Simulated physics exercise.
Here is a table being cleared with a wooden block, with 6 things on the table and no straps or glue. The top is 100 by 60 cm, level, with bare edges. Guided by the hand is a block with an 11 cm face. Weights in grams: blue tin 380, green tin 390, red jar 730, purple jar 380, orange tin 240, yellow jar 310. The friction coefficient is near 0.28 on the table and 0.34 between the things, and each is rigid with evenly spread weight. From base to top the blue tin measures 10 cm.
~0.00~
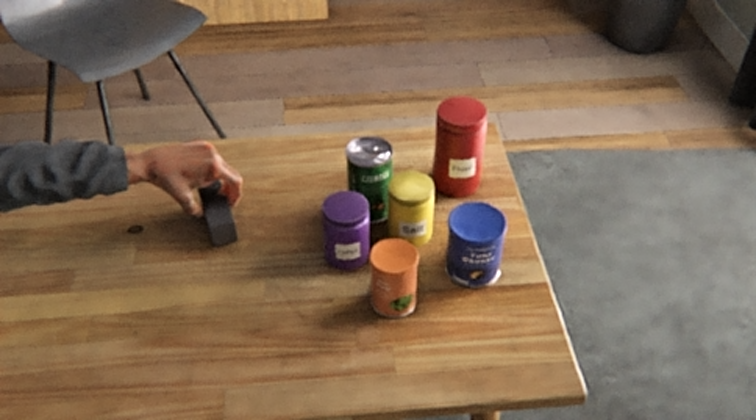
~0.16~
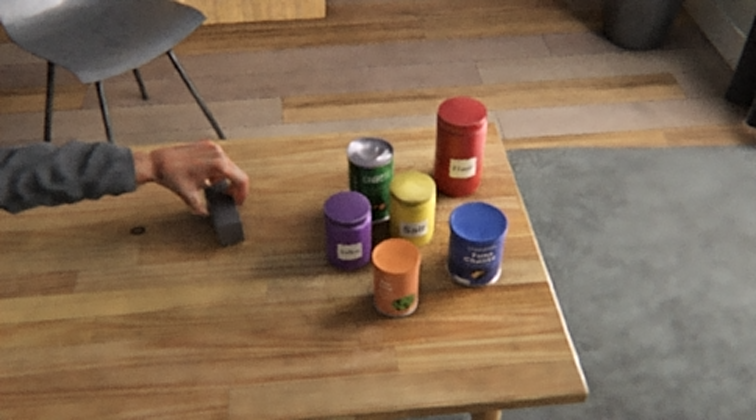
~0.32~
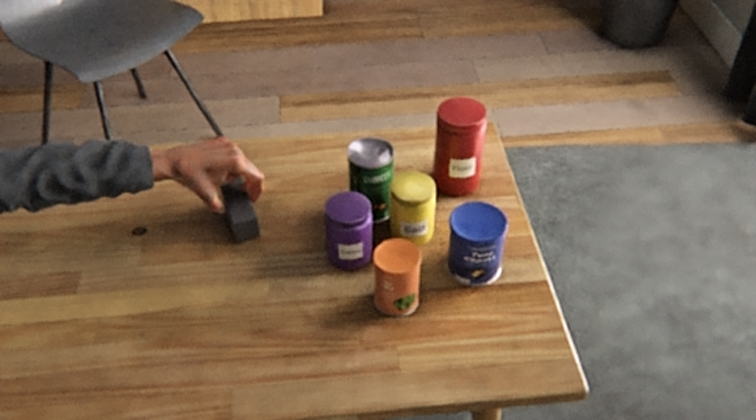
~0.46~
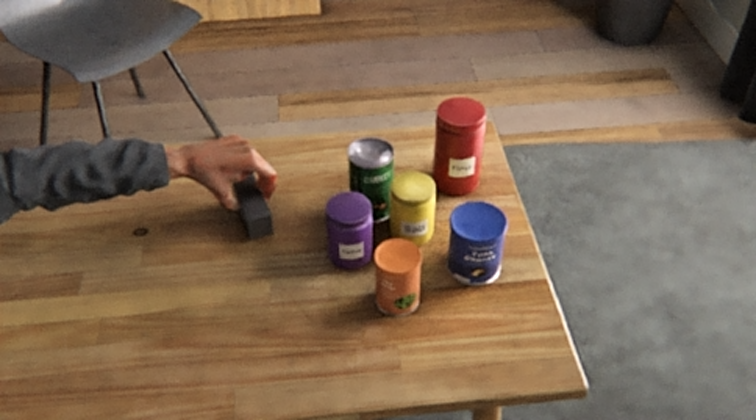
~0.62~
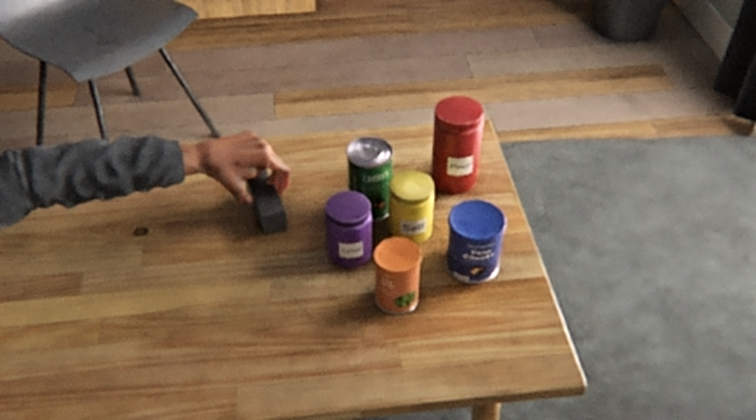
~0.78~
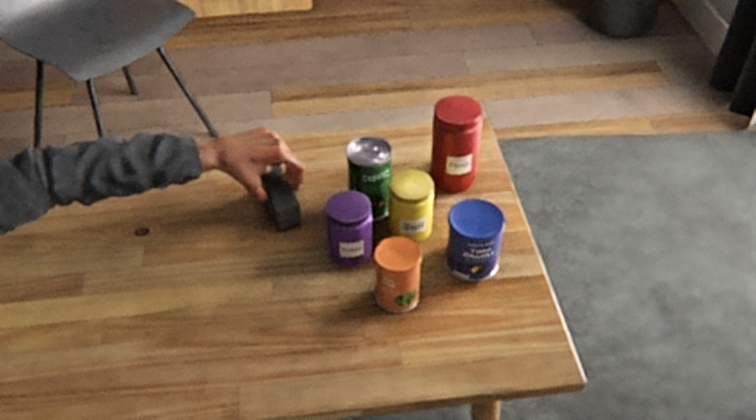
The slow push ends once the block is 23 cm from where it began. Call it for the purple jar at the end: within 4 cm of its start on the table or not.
Within.
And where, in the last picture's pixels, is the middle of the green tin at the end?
At about (396, 172).
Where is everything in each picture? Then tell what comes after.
In the first frame, pusher on by 0 cm; purple jar (346, 231); blue tin (475, 245).
In the second frame, pusher on by 1 cm; red jar (460, 148); orange tin (396, 279).
In the third frame, pusher on by 3 cm; yellow jar (412, 210); blue tin (476, 244).
In the fourth frame, pusher on by 5 cm; green tin (371, 181); red jar (458, 147).
In the fifth frame, pusher on by 8 cm; orange tin (397, 277); yellow jar (411, 208).
In the sixth frame, pusher on by 10 cm; purple jar (349, 229); blue tin (474, 240).
Around 1.18 s, pusher on by 16 cm.
Around 1.48 s, pusher on by 20 cm; green tin shifted 2 cm.
Around 1.58 s, pusher on by 22 cm; green tin shifted 4 cm.
Finally (2.1 s), not toppled but over 4 cm from the start, green tin; the other 5 still in place (within 4 cm). Final places as that camera would see them, purple jar near (349, 229).
